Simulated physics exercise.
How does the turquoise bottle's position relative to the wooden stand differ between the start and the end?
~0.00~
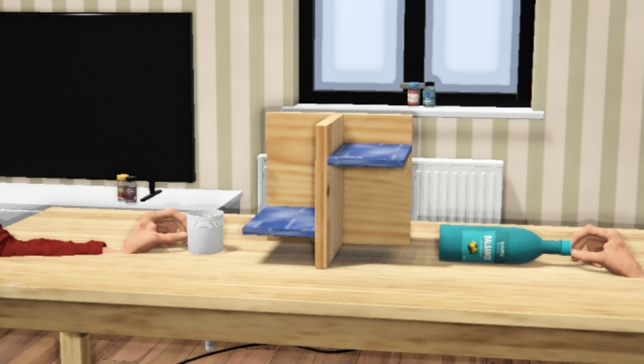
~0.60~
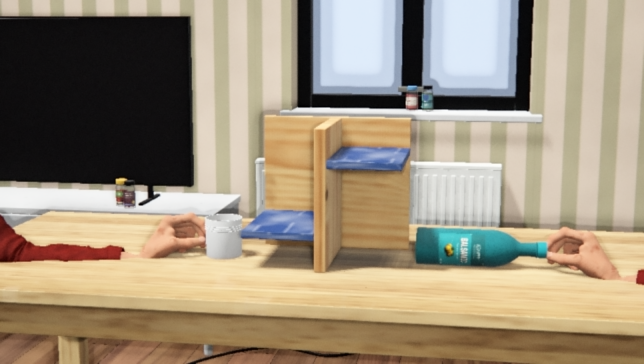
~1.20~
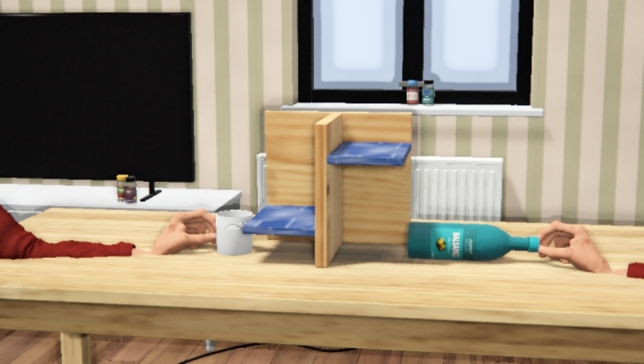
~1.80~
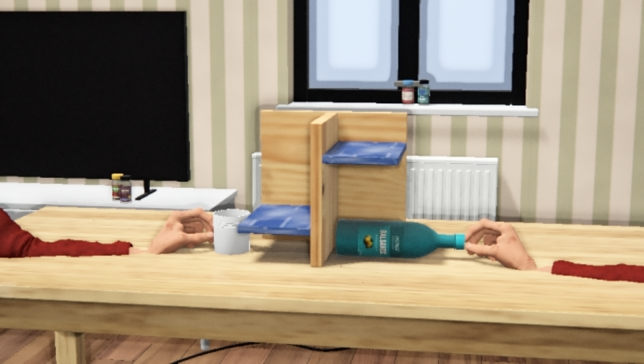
At the start the bottle lies on the table to the right of the stand, clear of it. By the end it is farther left, with its body under the higher blue shelf and its neck still sticking out to the right.
